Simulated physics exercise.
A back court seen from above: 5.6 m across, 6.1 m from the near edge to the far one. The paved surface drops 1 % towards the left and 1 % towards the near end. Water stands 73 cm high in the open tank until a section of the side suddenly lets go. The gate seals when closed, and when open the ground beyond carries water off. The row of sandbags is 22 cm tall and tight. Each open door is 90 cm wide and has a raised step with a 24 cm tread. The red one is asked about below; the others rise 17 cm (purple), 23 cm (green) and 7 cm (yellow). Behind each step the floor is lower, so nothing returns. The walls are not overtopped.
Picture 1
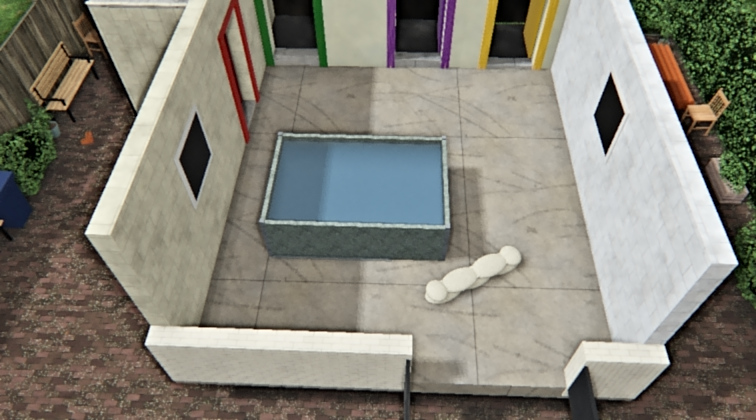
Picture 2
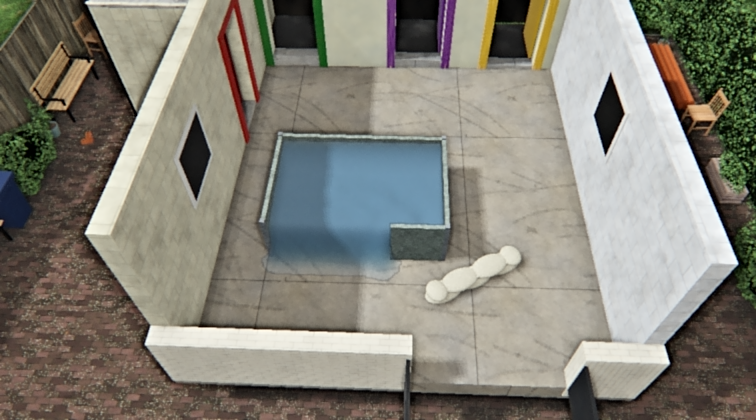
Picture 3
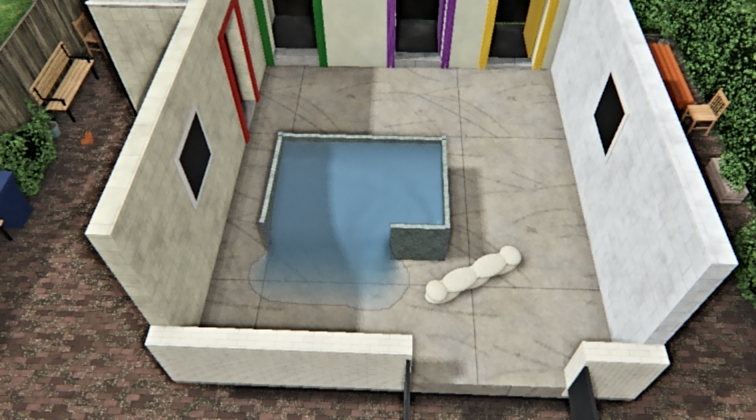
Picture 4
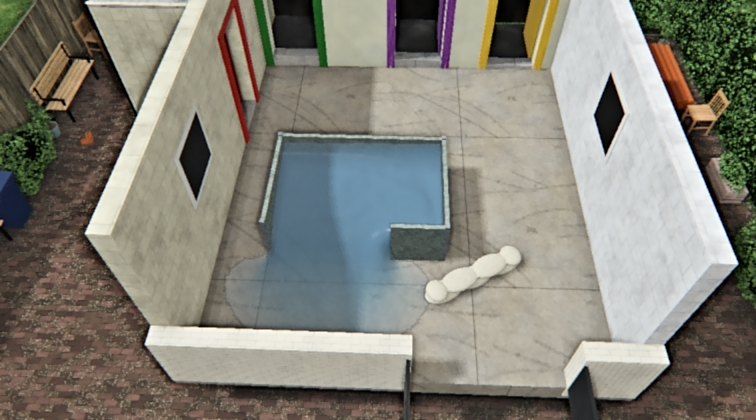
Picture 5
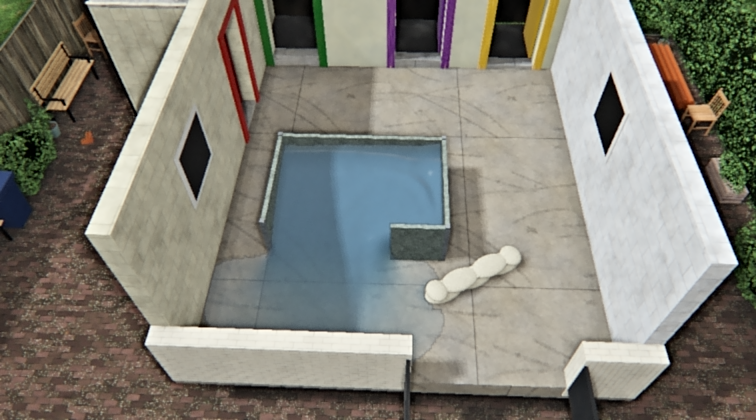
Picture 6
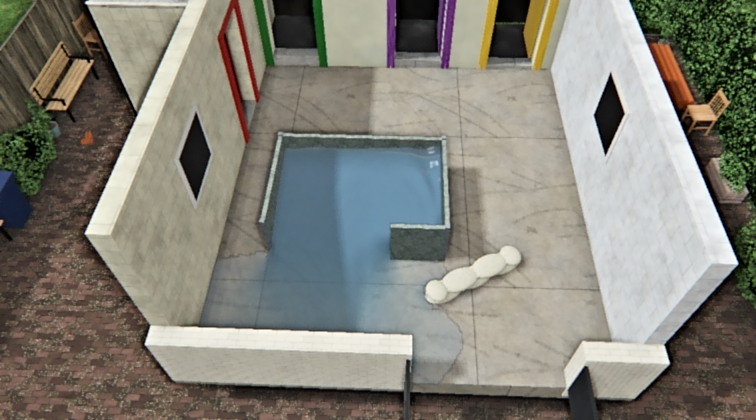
Water poured out of a raised stone tank in a walled courtyard after most of its front side disappeared, then spread across the paving to the near wall and around a white, lumpy object.
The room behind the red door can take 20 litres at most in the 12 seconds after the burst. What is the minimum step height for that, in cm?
Close to 7.5 cm is just enough.
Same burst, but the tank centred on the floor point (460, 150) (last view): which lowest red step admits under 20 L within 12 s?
Then roughly 7.5 cm.
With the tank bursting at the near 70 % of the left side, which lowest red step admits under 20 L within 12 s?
Some 6.5 cm.
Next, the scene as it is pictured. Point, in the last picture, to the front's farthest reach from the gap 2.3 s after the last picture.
Near (266, 70).
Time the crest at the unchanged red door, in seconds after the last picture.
Around 2.6 s.
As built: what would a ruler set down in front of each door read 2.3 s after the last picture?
Depths in cm: Red 11, purple 0, green 3, yellow 0.
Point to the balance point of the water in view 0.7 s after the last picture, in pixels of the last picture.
Around (335, 261).
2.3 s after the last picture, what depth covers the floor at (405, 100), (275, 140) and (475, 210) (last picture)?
In that order: 0, 9 and 0 cm.
Then, 0.7 s after the last picture water covers 20 % of the floor, deepest (74 cm) near (193, 356); it has not reached the red door.
Then, 2.3 s after the last picture water covers 45 % of the floor, deepest (36 cm) near (193, 356); 11 cm at the red door, 0 litres in over its 8 cm step.
Then, 11.3 s after the last picture water covers 95 % of the floor, deepest (12 cm) near (235, 189); 8 cm at the red door, 14 litres in over its 8 cm step.
At the red door as built, the water peaked near 13 cm, 2.5 s after the last picture.
Run again over the same 12 s with other heights there, 35 litres in over 6 cm, 11 litres over 8.5 cm. The limit of 20 litres is kept from about 7.5 cm up.
